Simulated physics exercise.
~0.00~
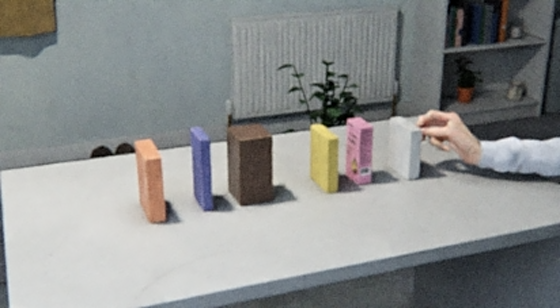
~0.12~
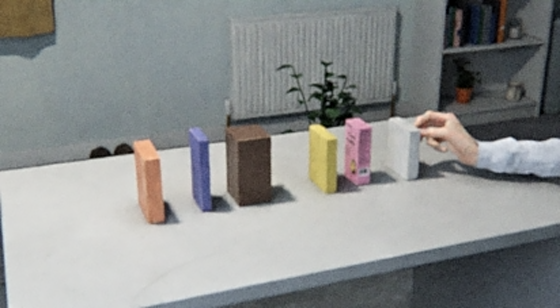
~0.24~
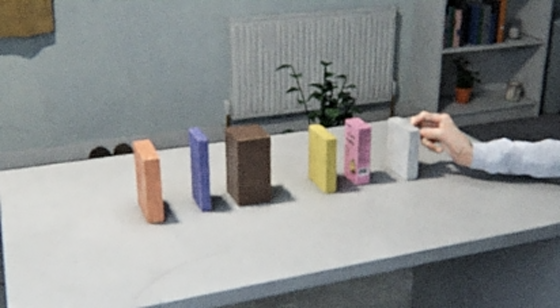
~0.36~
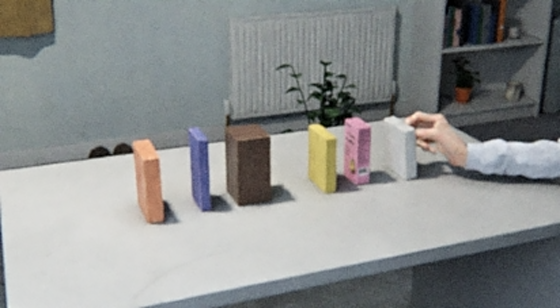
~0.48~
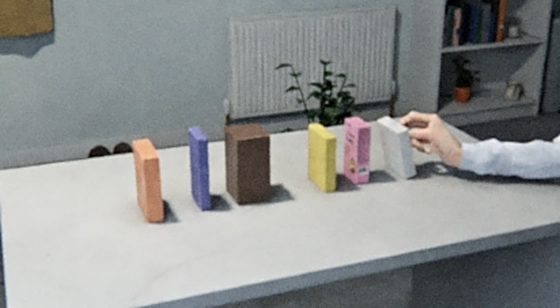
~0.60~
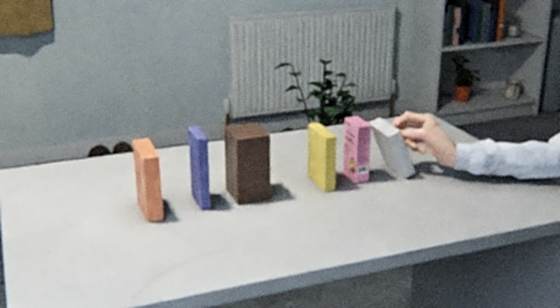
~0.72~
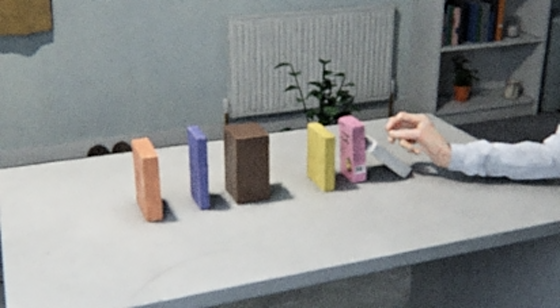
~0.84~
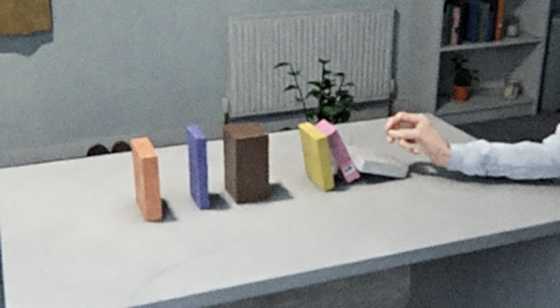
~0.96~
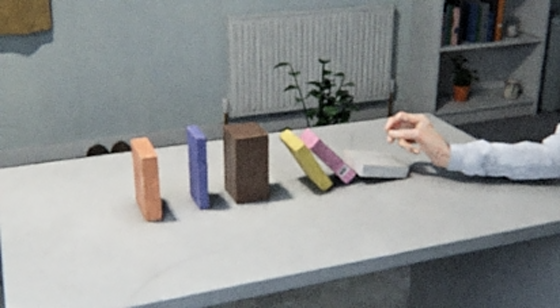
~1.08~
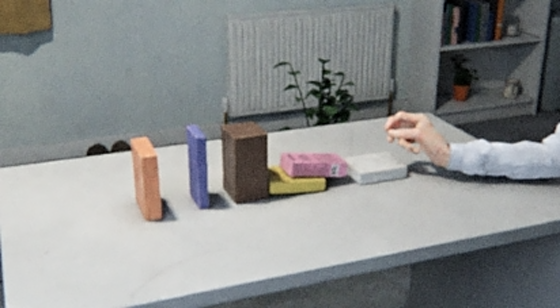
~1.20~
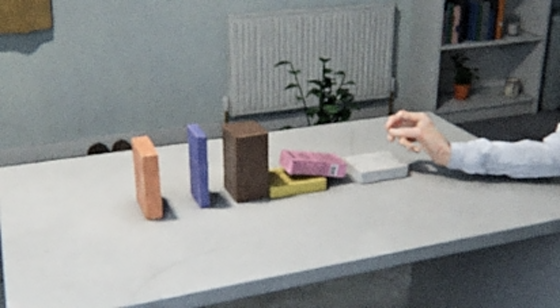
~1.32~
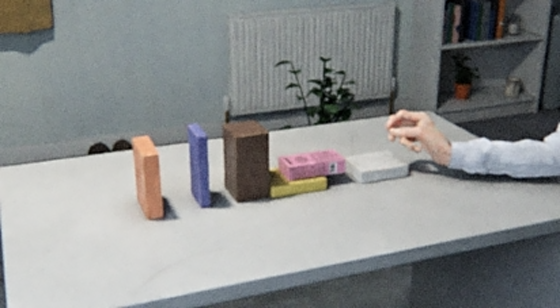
A hand tips a white block leftward, toppling the pink packet and yellow board, while brown, blue and orange blocks stay upright.
